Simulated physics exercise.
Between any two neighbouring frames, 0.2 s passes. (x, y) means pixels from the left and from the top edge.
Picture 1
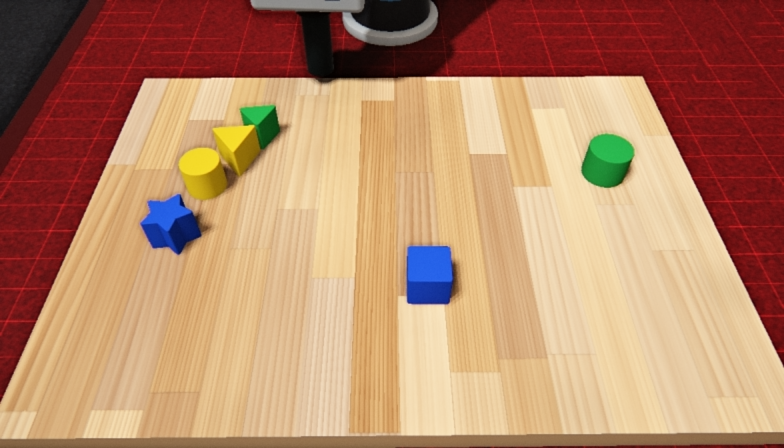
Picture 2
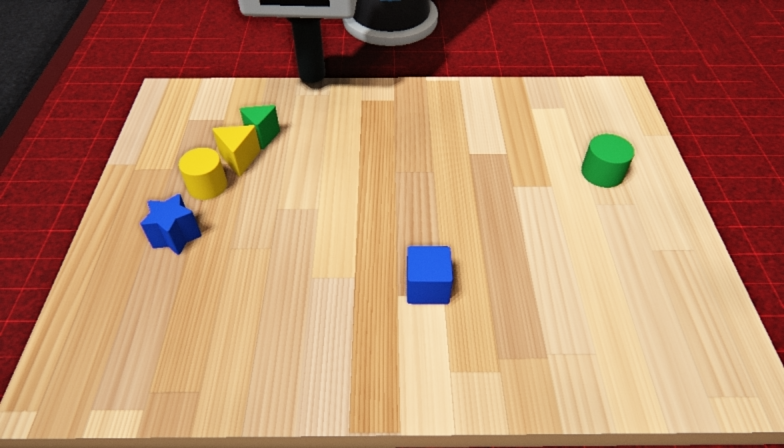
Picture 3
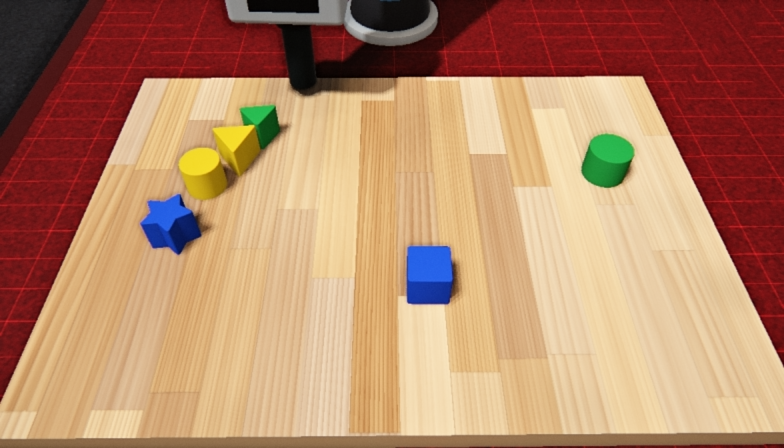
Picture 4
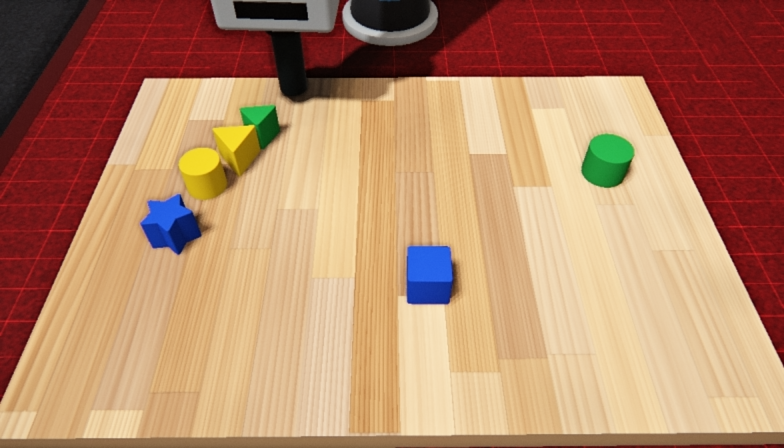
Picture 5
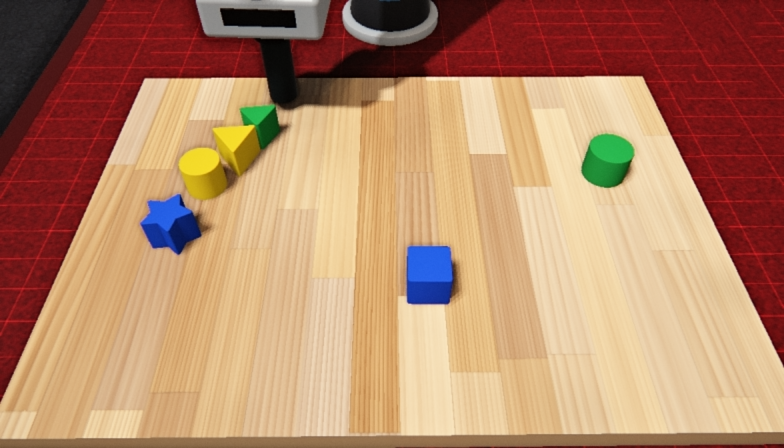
A robot arm moves slightly left and down above the still blocks on a wooden board.
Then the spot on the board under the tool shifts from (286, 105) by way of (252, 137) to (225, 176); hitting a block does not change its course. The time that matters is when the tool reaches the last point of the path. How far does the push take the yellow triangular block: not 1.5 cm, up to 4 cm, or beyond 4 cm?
Long: Over 4 cm.
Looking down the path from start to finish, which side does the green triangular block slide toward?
The answer is left.
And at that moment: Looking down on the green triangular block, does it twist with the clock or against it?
My answer: Anticlockwise.
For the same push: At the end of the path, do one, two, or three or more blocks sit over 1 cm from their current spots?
The answer will be at least three.
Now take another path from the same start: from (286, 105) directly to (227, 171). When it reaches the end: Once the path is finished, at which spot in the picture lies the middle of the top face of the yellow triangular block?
It ends at (230, 164).
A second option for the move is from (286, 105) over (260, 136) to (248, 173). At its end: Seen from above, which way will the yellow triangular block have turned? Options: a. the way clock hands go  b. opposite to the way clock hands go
a.
On the path given first. One third of the way, tool at (260, 116); green triangular block at (255, 117).
Two thirds of the way, tool at (239, 140); yellow triangular block at (233, 148), turned 30° clockwise; green triangular block at (256, 134), turned 30° anticlockwise.
At the end, tool at (222, 167); blue star block still; yellow circular block at (186, 171); yellow triangular block at (232, 168), turned 15° anticlockwise; green triangular block at (256, 138), turned 60° anticlockwise.
